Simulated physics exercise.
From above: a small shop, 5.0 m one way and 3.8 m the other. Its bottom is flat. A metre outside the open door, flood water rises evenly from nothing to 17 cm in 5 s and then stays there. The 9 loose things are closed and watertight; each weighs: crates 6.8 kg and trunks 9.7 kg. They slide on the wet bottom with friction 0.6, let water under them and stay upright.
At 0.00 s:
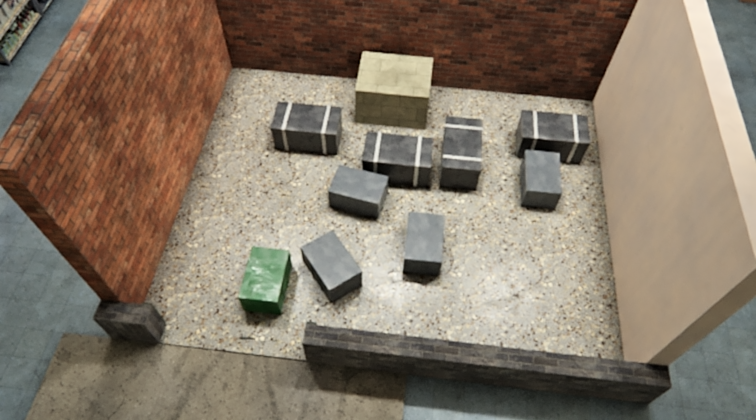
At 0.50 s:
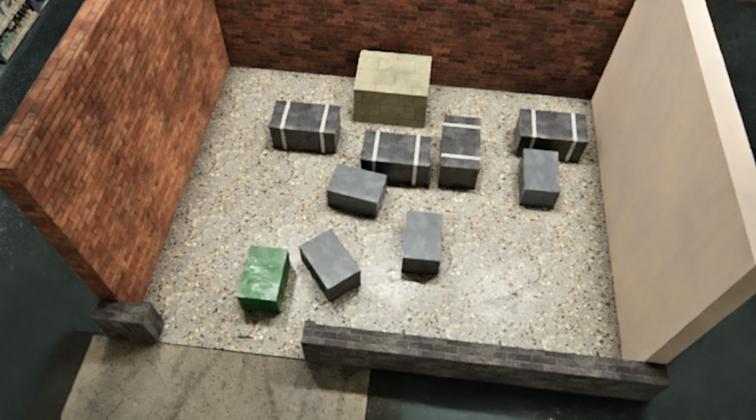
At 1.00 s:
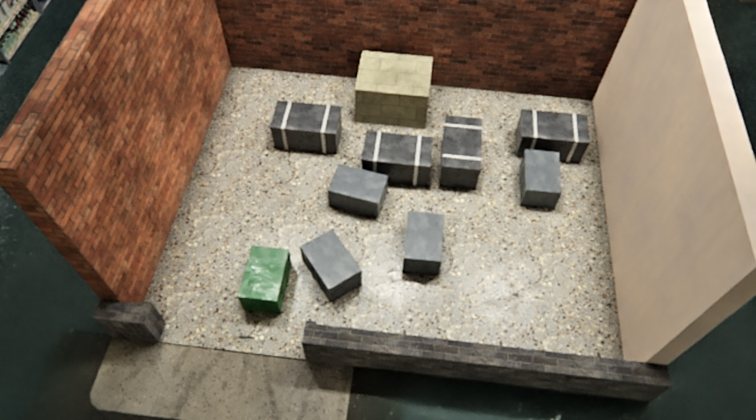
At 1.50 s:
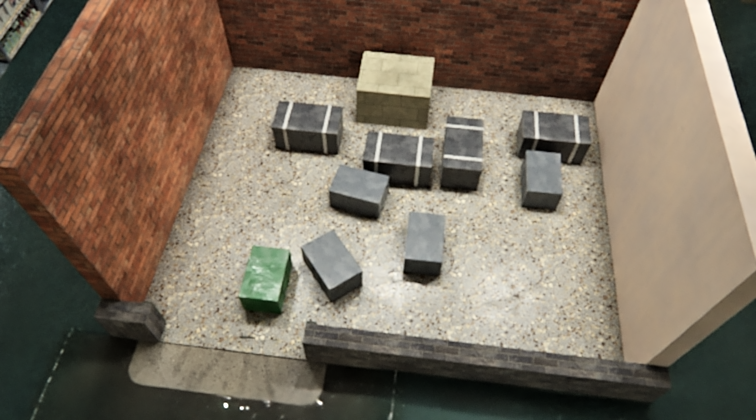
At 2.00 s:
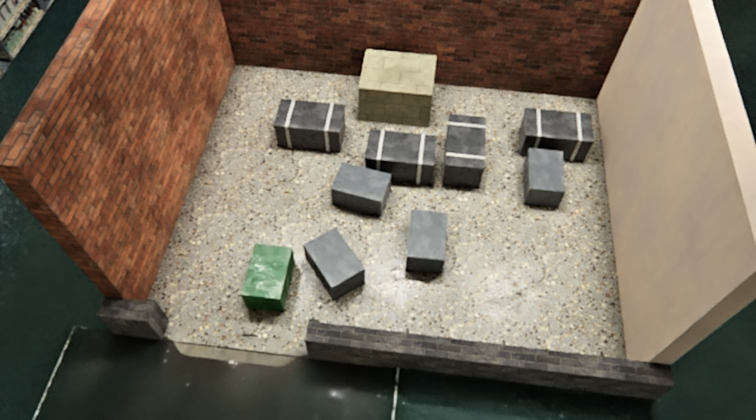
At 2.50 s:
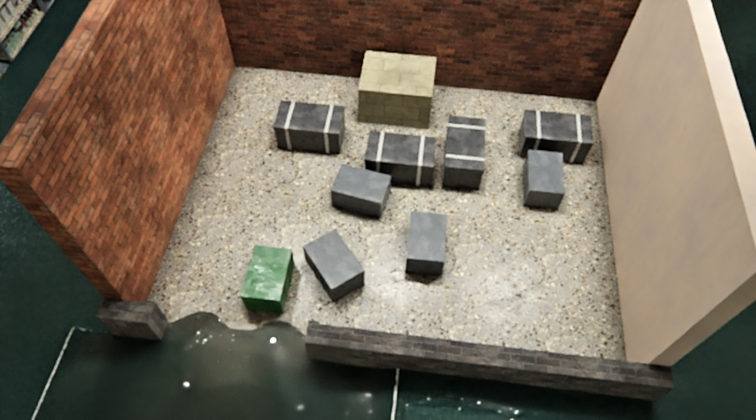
The clip opens on a small brick-walled shop seen from above, with a green crate, grey crates, banded trunks and a pale block on its speckled floor. Dark water spreads outside and steadily covers the paved strip before the doorway, then its edge creeps just inside the opening while everything inside stays still.
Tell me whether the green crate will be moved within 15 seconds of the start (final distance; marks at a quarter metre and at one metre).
Green crate travels far.
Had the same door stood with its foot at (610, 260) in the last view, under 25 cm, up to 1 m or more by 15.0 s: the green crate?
Then the green crate travels far.
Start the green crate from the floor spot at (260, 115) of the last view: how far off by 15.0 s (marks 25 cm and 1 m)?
It moves a short way.
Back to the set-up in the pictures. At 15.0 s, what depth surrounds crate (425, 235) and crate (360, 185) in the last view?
About 7 and 7 cm.
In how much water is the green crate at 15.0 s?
About 13 cm.
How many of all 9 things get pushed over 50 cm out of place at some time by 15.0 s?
8 of them.
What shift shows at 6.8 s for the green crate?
About 200 cm.
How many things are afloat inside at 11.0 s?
5 of them.
After 3.5 s the green crate is near (269, 267), 0.1 m from its start, aground; 0 afloat.
After 6.8 s the green crate is near (302, 125), 2.0 m from its start, afloat; 2 afloat.
After 11.0 s the green crate is near (274, 162), 1.4 m from its start, afloat; 5 afloat.
After 15.0 s the green crate is near (287, 114), 2.1 m from its start, afloat; 9 afloat.
